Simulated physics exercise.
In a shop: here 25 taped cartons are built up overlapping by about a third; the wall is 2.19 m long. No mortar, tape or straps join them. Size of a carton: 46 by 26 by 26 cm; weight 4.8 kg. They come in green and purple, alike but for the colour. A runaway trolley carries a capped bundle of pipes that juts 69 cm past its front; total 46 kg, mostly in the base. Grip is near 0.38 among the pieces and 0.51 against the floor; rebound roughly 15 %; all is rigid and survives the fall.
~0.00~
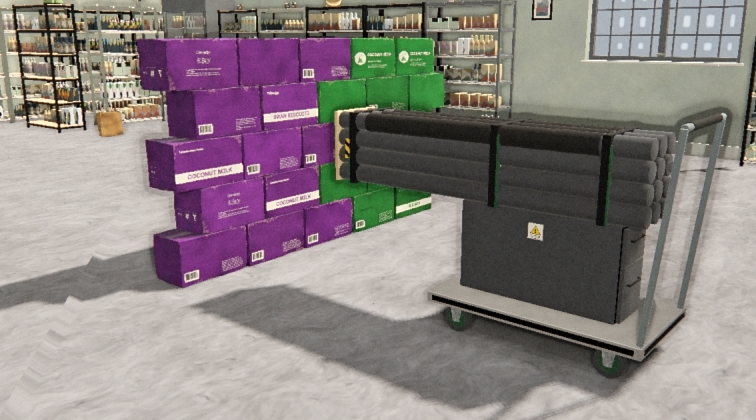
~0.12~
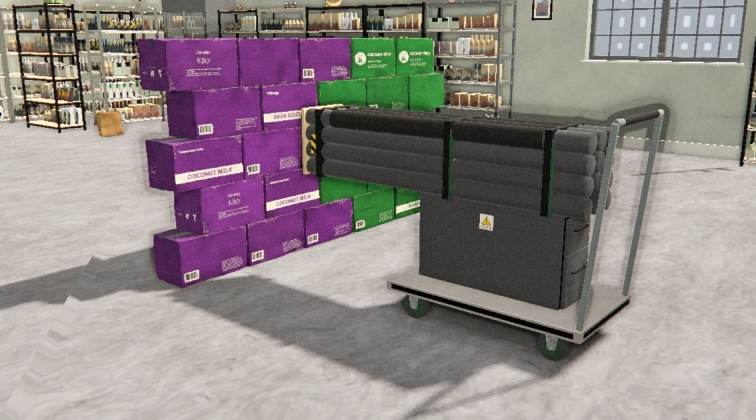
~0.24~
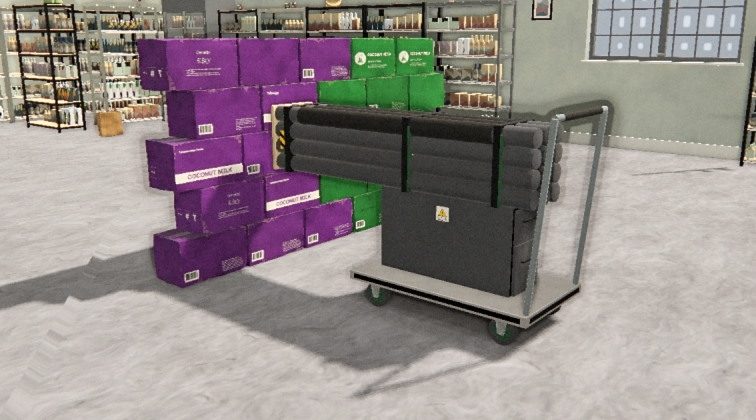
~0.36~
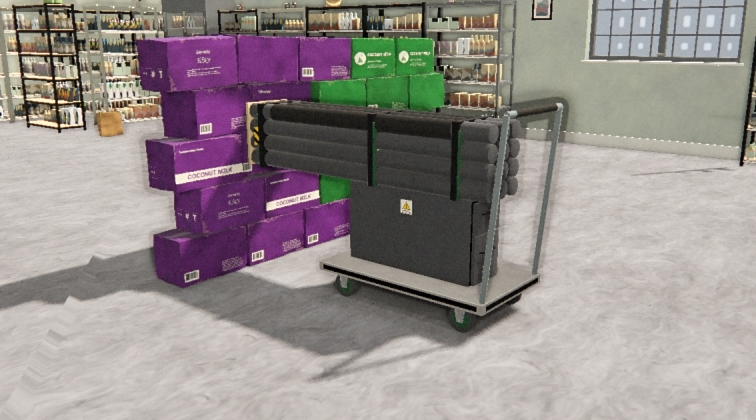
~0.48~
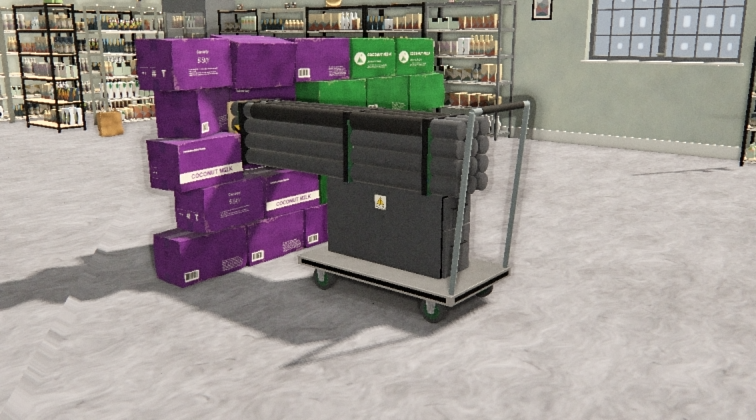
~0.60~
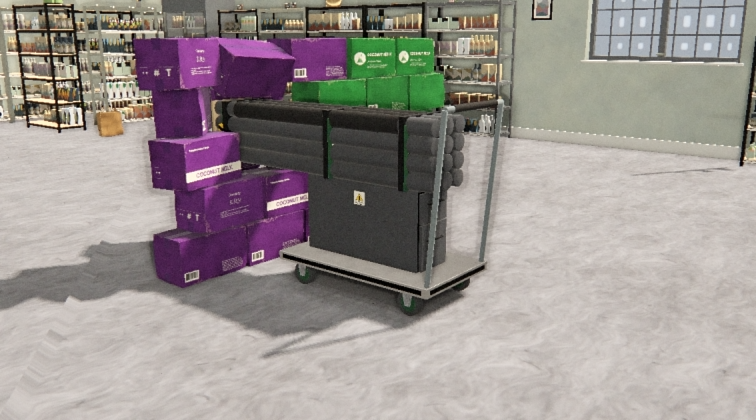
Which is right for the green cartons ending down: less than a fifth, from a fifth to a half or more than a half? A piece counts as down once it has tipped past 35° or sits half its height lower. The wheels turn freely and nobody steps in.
It comes to fewer than one in five.
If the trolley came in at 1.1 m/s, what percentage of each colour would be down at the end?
In that case purple 70, green 0 per cent.
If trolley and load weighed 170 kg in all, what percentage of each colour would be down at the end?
Then purple 40, green 0 per cent.
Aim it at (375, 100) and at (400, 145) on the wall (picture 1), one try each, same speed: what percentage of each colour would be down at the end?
Purple 10 then 10, green 40 then 80 per cent.
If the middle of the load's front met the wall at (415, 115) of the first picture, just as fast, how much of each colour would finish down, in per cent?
Then purple 0, green 40 per cent.
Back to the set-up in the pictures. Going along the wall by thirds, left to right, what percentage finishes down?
Left 50, middle 0, right 0 per cent.
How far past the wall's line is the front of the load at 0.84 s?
Some 65 cm beyond.
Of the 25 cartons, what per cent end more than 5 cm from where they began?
30 per cent.
After 0.84 s, load 64 cm past the wall's line, still rolling; none of the 12 green cartons down (3 of 25 in all colours); top green carton unmoved; top purple carton leaning 12°.
After 1.32 s, load 75 cm past the wall's line, stopped; none of the 12 green cartons down (5 of 25 in all colours); top green carton unmoved; top purple carton leaning 71°, 28 cm lower.
At rest (2.5 s), load 75 cm past the wall's line, stopped; none of the 12 green cartons down (5 of 25 in all colours); top green carton unmoved; top purple carton on its side. That is 0 per cent. As the last picture would show them, middles, top green carton near (403, 56), top purple carton near (62, 254).
